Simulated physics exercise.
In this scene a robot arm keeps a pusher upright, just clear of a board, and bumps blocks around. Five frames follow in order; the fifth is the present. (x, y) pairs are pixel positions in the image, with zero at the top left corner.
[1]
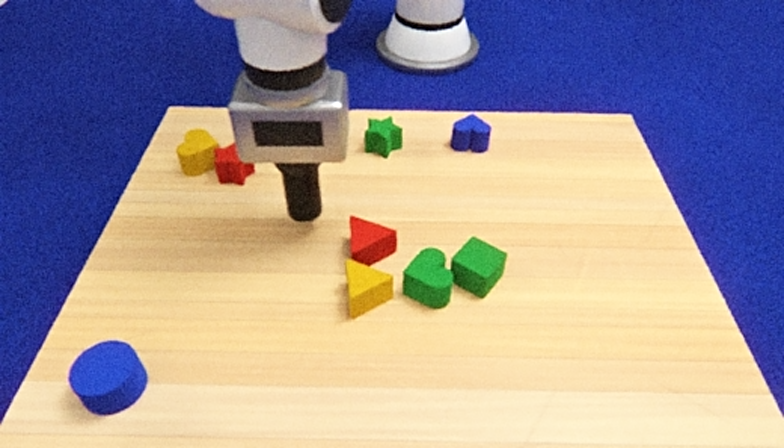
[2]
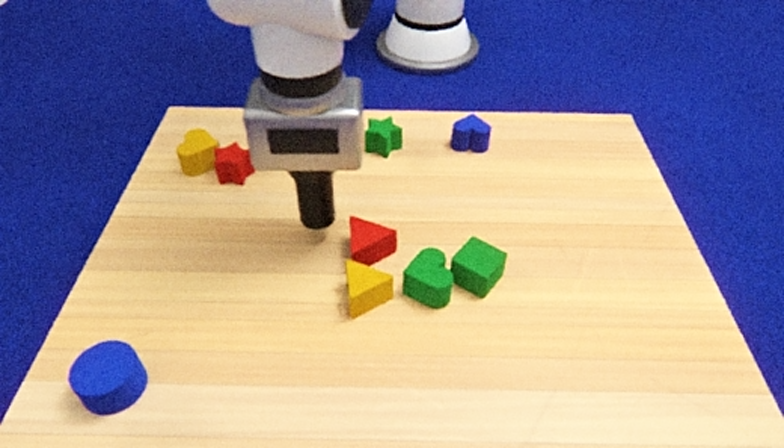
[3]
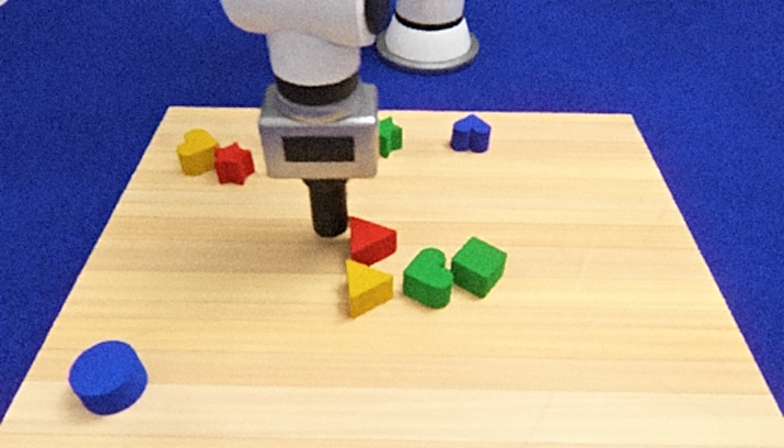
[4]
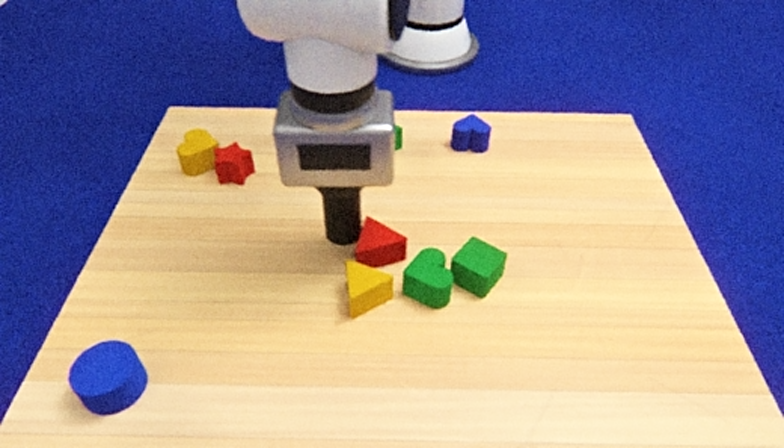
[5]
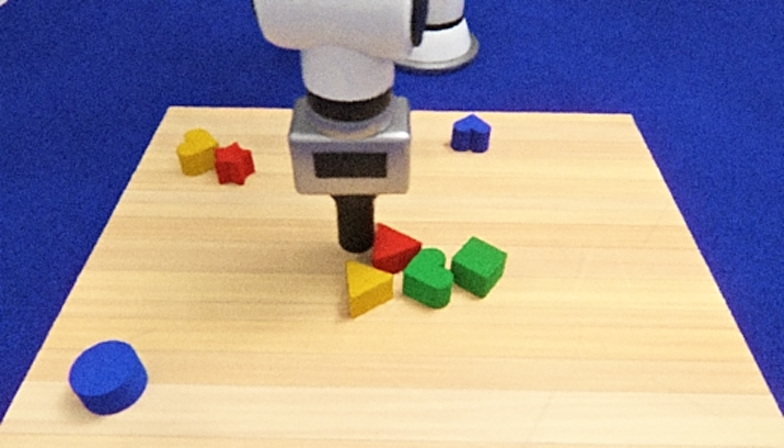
On a wooden board with a blue surround, a robot arm moved its dark pusher right and toward the viewer, then nudged the red triangle rightward, closer to the green heart.
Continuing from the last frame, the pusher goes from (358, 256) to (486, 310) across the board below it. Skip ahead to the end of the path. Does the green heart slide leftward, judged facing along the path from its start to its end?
No - that is not the case.
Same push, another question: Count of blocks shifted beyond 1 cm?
I predict three or more.
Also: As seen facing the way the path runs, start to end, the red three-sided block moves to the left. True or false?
It is true.
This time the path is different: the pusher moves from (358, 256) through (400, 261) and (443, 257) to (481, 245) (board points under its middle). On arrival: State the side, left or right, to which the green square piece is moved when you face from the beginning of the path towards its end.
It's going to go right.
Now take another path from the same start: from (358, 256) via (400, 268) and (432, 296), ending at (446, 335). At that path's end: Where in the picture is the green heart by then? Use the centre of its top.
It comes to (492, 310).
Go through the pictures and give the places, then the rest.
Lower end of the pusher at (305, 211), tops of blocks, yellow three-sided block at (364, 277), red three-sided block at (367, 232), green heart at (430, 267), green square piece at (480, 256), in the first picture.
Pusher at (318, 218), blocks as before, in the second picture.
Pusher at (331, 225), blocks as before, in the third picture.
Pusher at (344, 233), red three-sided block at (377, 234), in the fourth picture.
Pusher at (357, 240), yellow three-sided block at (364, 277), red three-sided block at (391, 241), green heart at (430, 267), green square piece at (480, 256), in the fifth picture.
What follows on the original path. One third of the way, pusher at (399, 258); red three-sided block at (436, 246); green heart at (444, 274), turned 30° clockwise; green square piece at (490, 259), turned 25° anticlockwise.
Two thirds of the way, pusher at (442, 275); red three-sided block at (470, 251), turned 30° anticlockwise; green heart at (479, 293), turned 30° clockwise; green square piece at (513, 261), turned 15° anticlockwise.
At the end, pusher at (489, 295); yellow three-sided block not moved; red three-sided block at (481, 251), turned 55° anticlockwise; green heart at (520, 317), turned 35° clockwise; green square piece at (520, 261), turned 30° anticlockwise.
